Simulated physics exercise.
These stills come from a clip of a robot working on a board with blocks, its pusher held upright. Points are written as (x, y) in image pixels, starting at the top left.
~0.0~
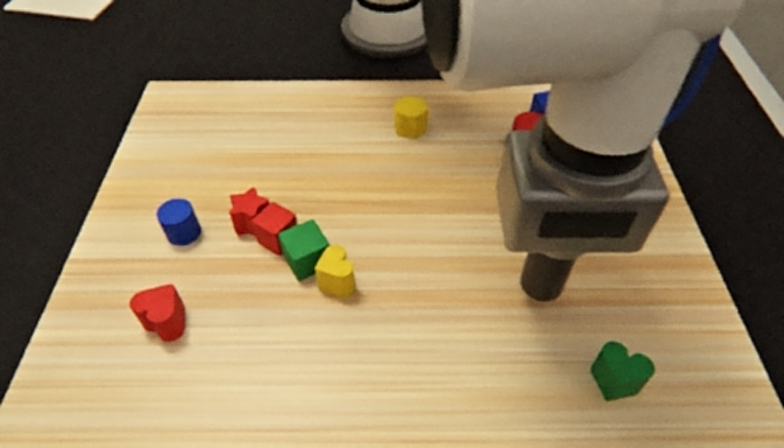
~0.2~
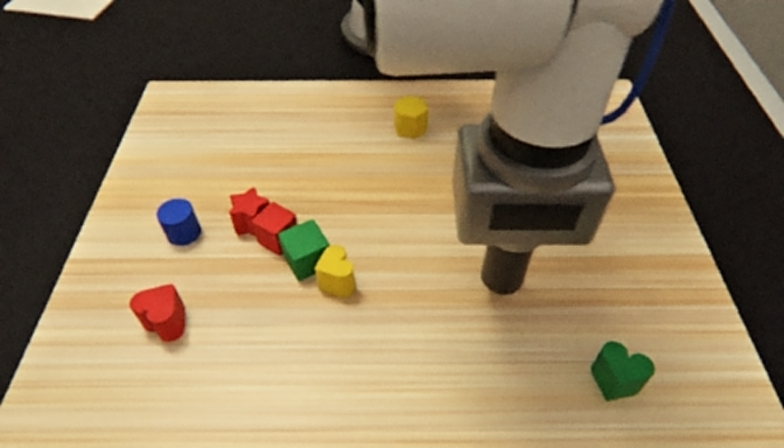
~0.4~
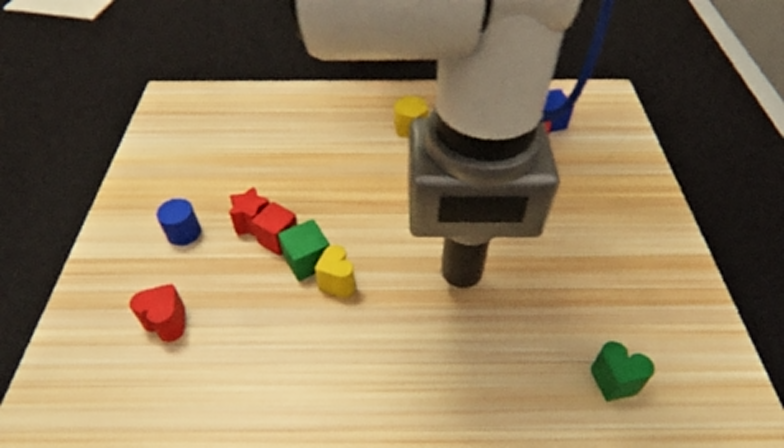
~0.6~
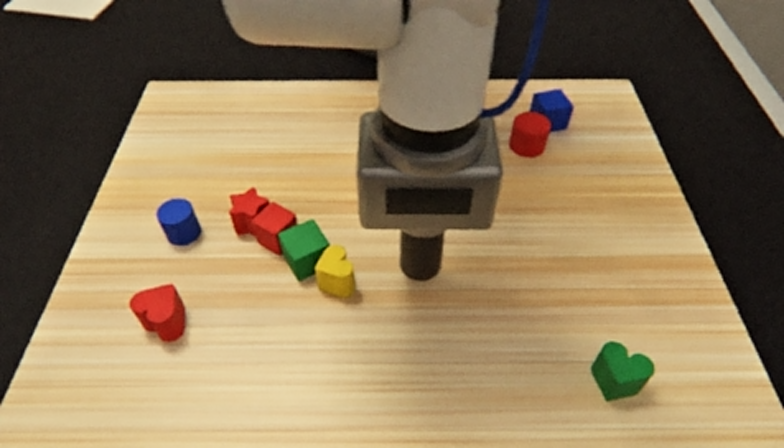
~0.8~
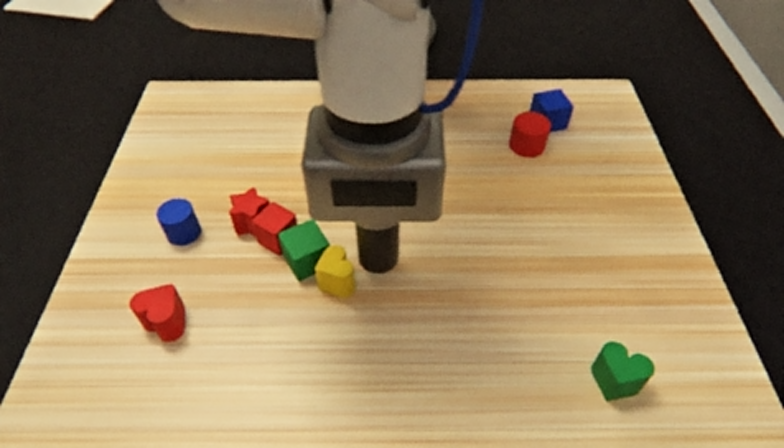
A robot arm with a dark, rounded tip slid steadily left across the wooden board, ending just right of the yellow heart in a row of red, green and yellow blocks, none of which moved.
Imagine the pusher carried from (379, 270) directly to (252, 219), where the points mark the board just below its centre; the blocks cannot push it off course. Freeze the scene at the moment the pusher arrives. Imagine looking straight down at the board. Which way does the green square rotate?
Prediction: Counterclockwise.
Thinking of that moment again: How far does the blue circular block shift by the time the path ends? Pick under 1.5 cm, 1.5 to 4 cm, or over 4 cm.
The blue circular block ends up very close, under 1.5 cm away.
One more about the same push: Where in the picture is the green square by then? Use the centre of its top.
Its top centre lands on (267, 244).
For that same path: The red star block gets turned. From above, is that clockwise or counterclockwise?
From above, the turn goes clockwise.
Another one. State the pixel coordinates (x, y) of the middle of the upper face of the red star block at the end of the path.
That would be at about pixel (213, 185).
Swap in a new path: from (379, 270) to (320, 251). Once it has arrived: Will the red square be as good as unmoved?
Answer: No.
The first path, step by step. One third of the way, pusher at (332, 239); red star block at (244, 198); red square at (266, 219), turned 20° clockwise; green square at (287, 239); yellow heart at (327, 262), turned 35° anticlockwise.
Two thirds of the way, pusher at (288, 223); red star block at (232, 193), turned 25° clockwise; red square at (245, 215), turned 20° clockwise; green square at (267, 244), turned 25° anticlockwise; yellow heart at (327, 262), turned 35° anticlockwise.
At the end, pusher at (248, 206); blue circular block not moved; red star block at (213, 185), turned 45° clockwise; red square at (217, 218); green square at (267, 244), turned 30° anticlockwise; yellow heart at (327, 262), turned 35° anticlockwise.
